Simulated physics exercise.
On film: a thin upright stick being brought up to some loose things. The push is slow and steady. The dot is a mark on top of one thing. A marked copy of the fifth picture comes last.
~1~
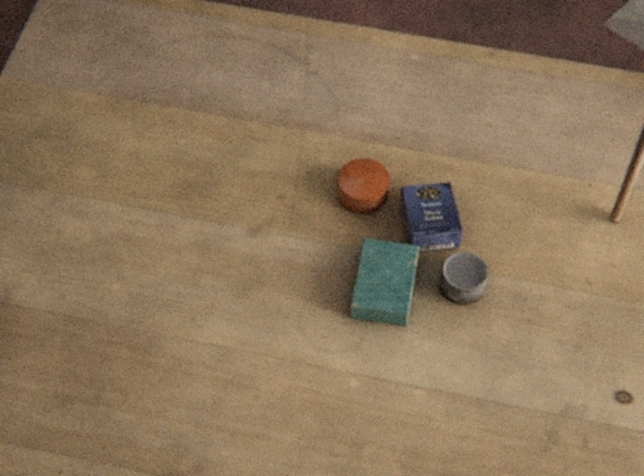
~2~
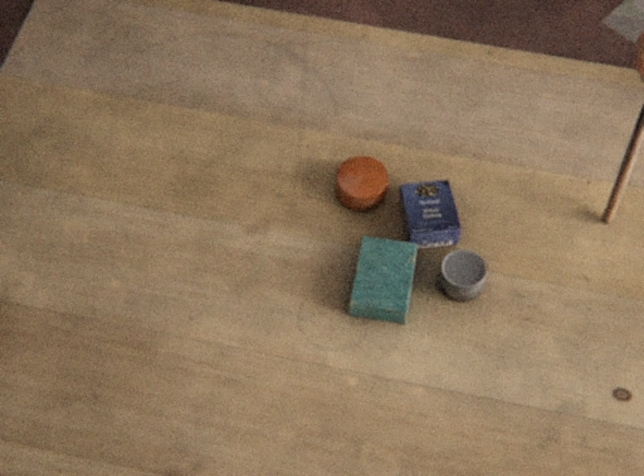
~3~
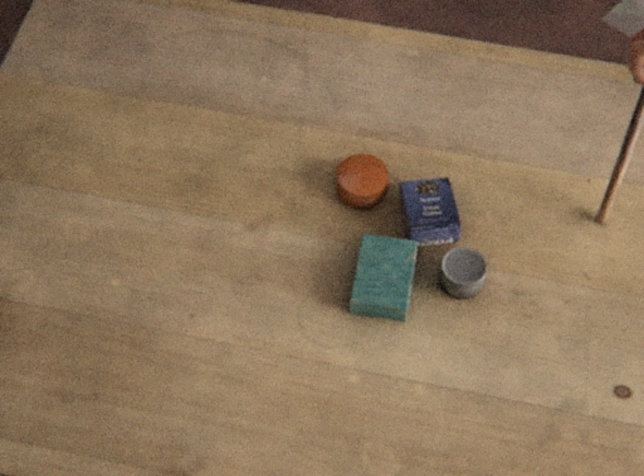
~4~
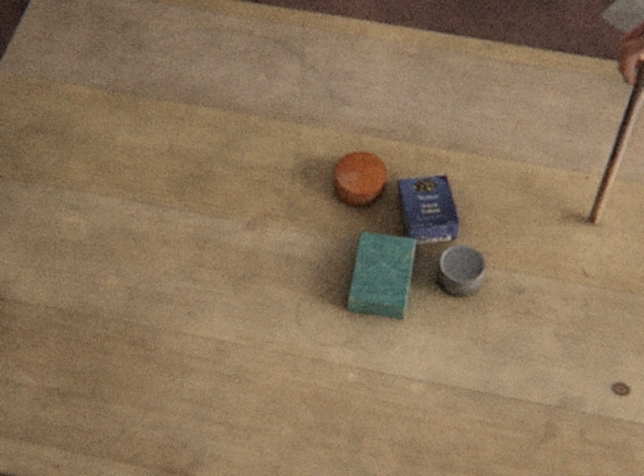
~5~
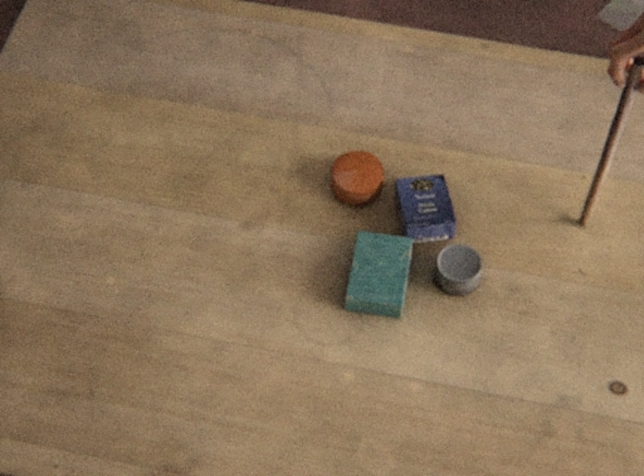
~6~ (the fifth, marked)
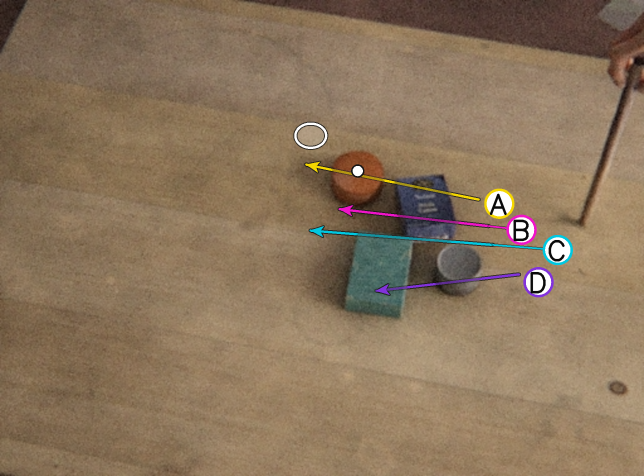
A hand comes into view at the upper right edge, holding a thin upright stick over a pale wooden tabletop seen from above at an angle. Near the middle sit an orange tin, a blue packet to its right, a turquoise block below them and a small grey jar right of the block. The stick moves slowly and steadily left toward the four objects, without touching them, while the view shifts very slightly.
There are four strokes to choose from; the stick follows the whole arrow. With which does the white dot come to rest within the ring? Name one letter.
Stroke B brings the dot into the ring.
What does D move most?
It is the grey jar.
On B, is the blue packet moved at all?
Yes.
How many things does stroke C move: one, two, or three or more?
Two.
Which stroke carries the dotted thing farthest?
That is B.
On the copy, A from (479, 200) to (306, 165); B from (489, 226) to (340, 209); C from (493, 245) to (311, 231); D from (519, 274) to (376, 291); the ring at (311, 135); the white dot at (358, 171).
On B. First, foot of the stick (435, 221); orange tin (355, 177); blue packet (405, 206).
Then, foot of the stick (381, 215); orange tin (325, 159); blue packet (358, 189).
Finally, foot of the stick (340, 210); orange tin (312, 142); blue packet (333, 177); the dot on the orange tin is in the ring.
By contrast, A leaves the dotted thing at (312, 186); C leaves the dotted thing at (347, 167); D leaves the dotted thing at (357, 178).
